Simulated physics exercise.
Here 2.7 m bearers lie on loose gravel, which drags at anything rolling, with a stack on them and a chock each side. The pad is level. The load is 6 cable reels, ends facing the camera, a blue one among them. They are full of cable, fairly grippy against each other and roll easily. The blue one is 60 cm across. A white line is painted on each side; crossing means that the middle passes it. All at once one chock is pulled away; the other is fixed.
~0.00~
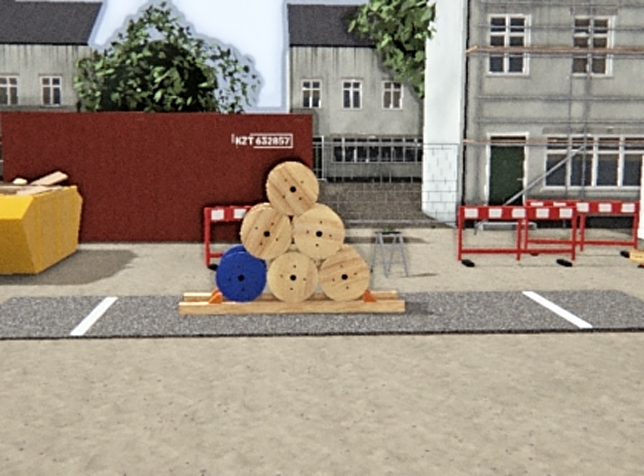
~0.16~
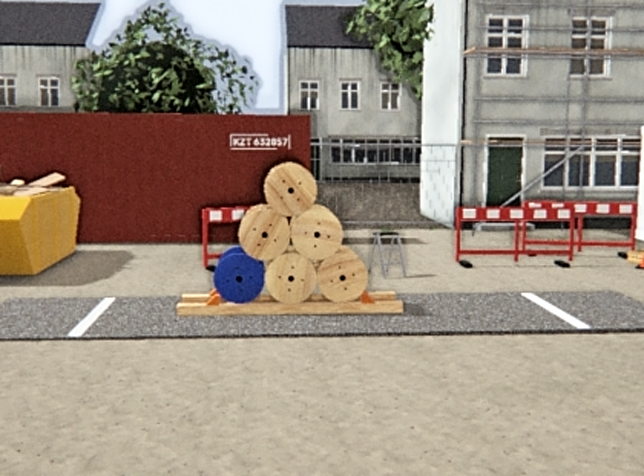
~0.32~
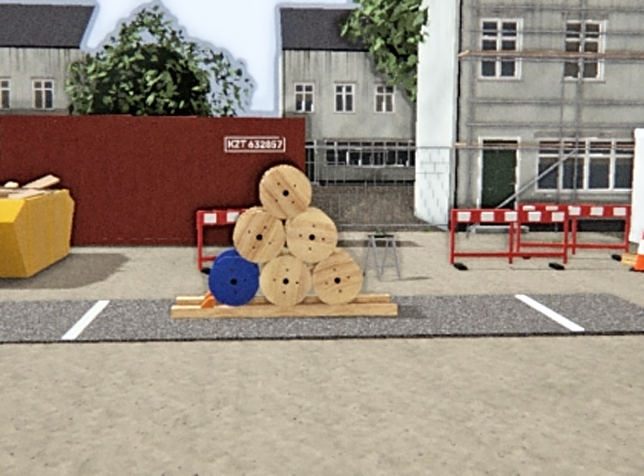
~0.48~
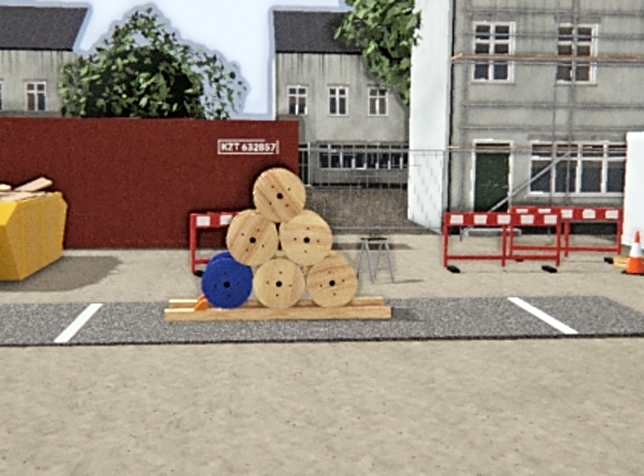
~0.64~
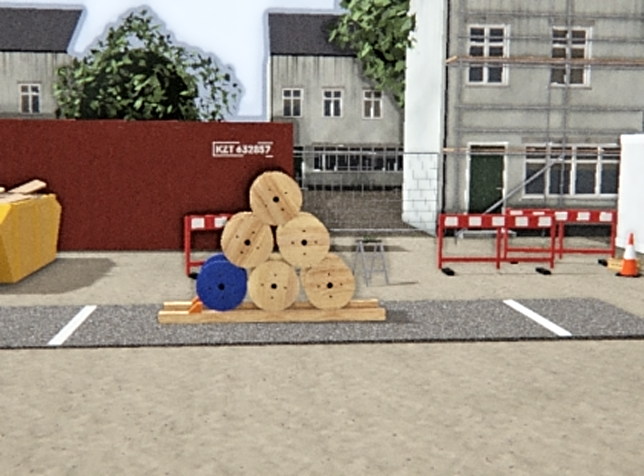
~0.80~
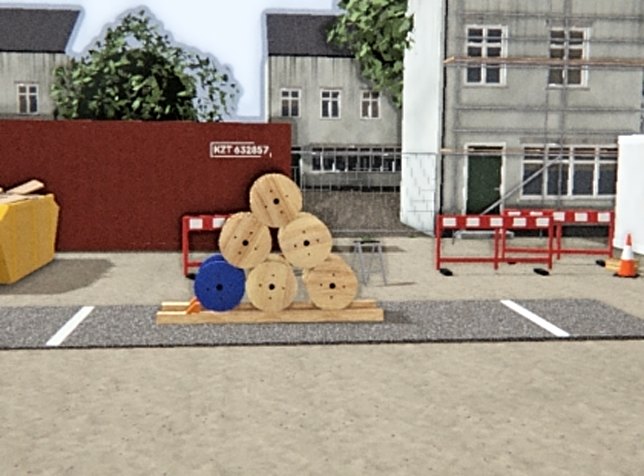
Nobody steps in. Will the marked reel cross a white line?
The blue reel keeps its middle inside the lines.
After 1.1 s, blue is on the bearers, 70 cm from the bearers' left end; 0 past a line.
At rest (5.4 s), blue is on the bearers, 70 cm from the bearers' left end; 0 past a line.
